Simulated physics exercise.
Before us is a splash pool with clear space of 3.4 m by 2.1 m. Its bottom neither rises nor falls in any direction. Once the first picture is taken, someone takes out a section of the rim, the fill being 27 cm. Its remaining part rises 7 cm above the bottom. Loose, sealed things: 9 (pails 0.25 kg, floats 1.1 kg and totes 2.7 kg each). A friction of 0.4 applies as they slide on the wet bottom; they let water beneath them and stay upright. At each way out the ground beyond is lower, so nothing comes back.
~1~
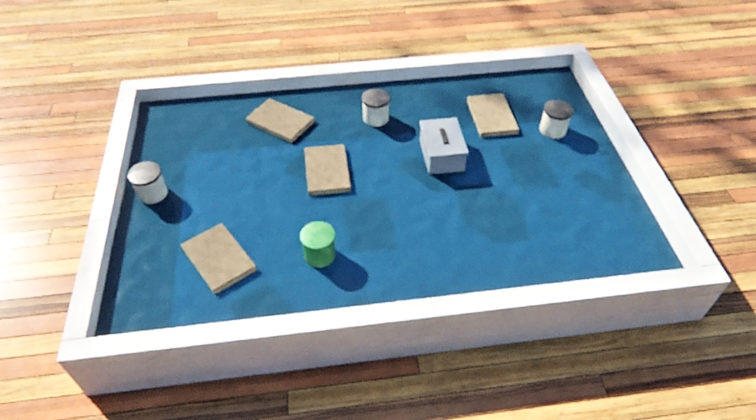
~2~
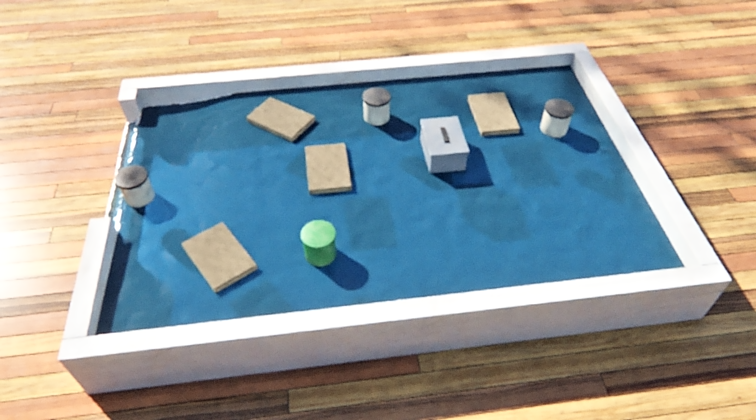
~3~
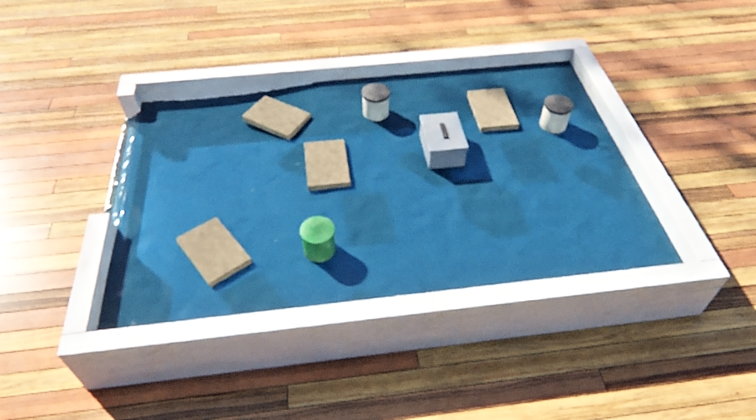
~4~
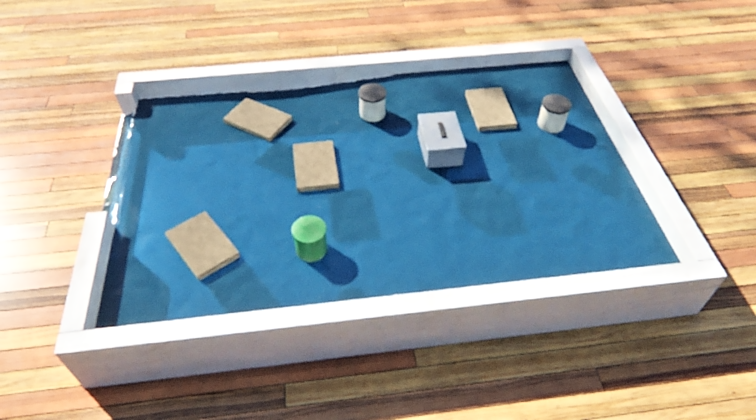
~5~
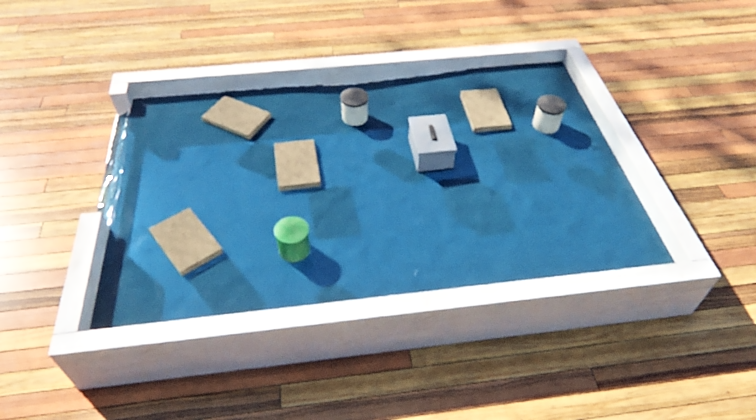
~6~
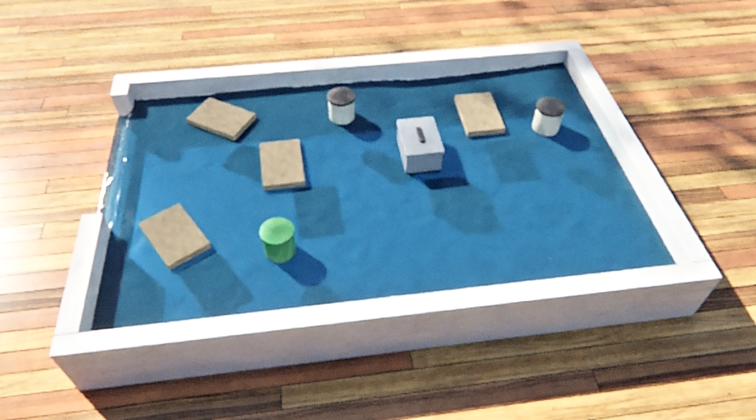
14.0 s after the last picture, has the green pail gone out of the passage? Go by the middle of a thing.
I'd say it slips out of the pool.
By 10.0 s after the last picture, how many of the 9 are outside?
The number is 6.
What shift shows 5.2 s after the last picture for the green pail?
I'd guess some 100 cm by then.
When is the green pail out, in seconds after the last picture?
It should be at around 7.0 seconds.
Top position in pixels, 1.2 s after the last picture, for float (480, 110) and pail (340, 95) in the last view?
Approx. (449, 117); approx. (297, 101).
Then, 1.2 s after the last picture the green pail is near (232, 230), 0.5 m from its start, afloat; 1 of 9 are out; 8 afloat.
Then, 5.2 s after the last picture the green pail is near (159, 201), 1.0 m from its start, afloat; 4 of 9 are out; 5 afloat.
Then, 10.0 s after the last picture the green pail has gone out; 6 of 9 are out; 3 afloat.
Then, 14.0 s after the last picture the green pail has gone out; 6 of 9 are out; 3 afloat.
